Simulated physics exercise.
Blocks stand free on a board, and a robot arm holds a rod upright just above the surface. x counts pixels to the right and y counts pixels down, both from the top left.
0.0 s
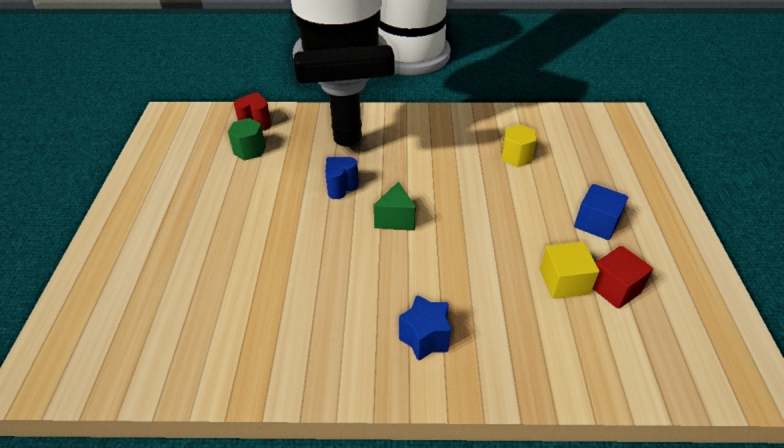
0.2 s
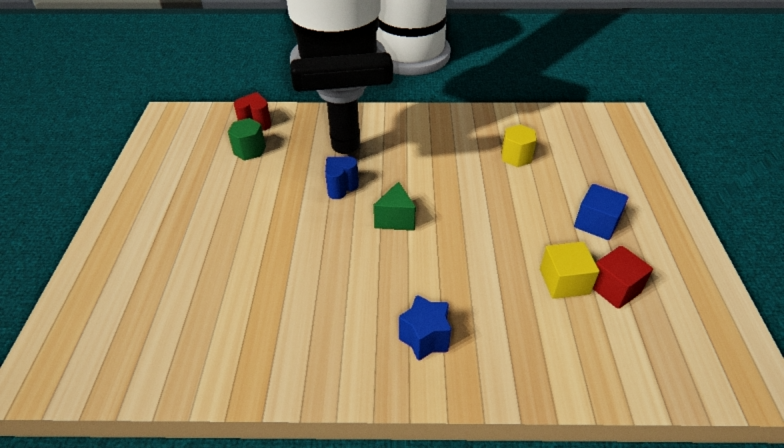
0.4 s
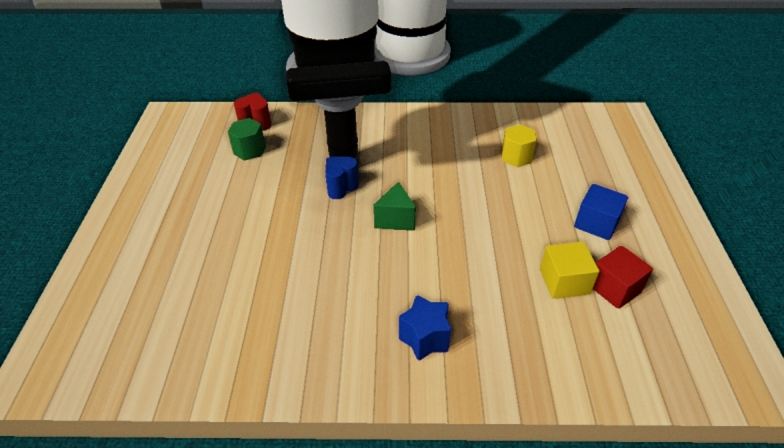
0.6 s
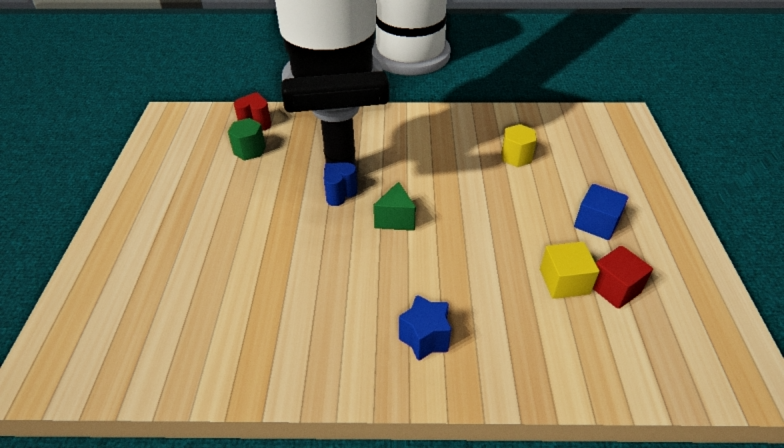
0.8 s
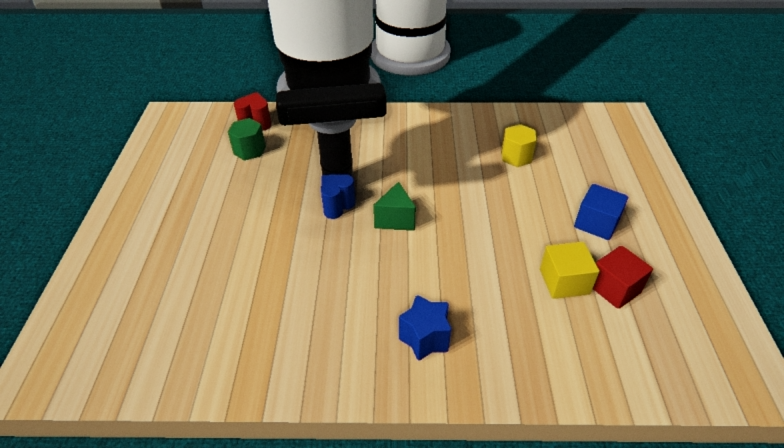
A robot arm reaches over the far edge of a striped wooden board on a dark green surface, seen from above the near side by a still camera. A blue heart-shaped block sits below its black rod, with a green triangle beside it, red and green blocks far left, yellow, blue and red blocks right, and a blue star nearer. The rod moves forward, meets the heart and pushes it slightly nearer.
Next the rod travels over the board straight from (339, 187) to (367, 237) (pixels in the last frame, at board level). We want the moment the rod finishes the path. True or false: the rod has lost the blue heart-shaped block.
The statement is true.
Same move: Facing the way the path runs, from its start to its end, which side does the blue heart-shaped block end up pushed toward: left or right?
Off to the right side.
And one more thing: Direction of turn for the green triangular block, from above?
It ends up turned anticlockwise.
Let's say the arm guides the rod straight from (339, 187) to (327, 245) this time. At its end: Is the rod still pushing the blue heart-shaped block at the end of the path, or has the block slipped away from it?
It is driven along in front.
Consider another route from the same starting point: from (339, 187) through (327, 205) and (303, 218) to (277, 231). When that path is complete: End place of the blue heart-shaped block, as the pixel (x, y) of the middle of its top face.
In the picture, it is at (327, 207).
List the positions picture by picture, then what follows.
Lower end of the rod at (348, 139), tops of blocks, blue heart-shaped block at (339, 165), green triangular block at (396, 198), in the first picture.
Rod at (346, 146), blocks as before, in the second picture.
Rod at (344, 155), blocks as before, in the third picture.
Rod at (341, 165), blue heart-shaped block at (338, 171), in the fourth picture.
Rod at (338, 176), blue heart-shaped block at (335, 183), green triangular block at (396, 198), in the fifth picture.
What follows on the original path. Halfway along, rod at (352, 200); blue heart-shaped block at (336, 207), turned 35° clockwise.
At the end, rod at (366, 226); blue heart-shaped block at (332, 218), turned 70° clockwise; green triangular block at (399, 200), turned 30° anticlockwise.
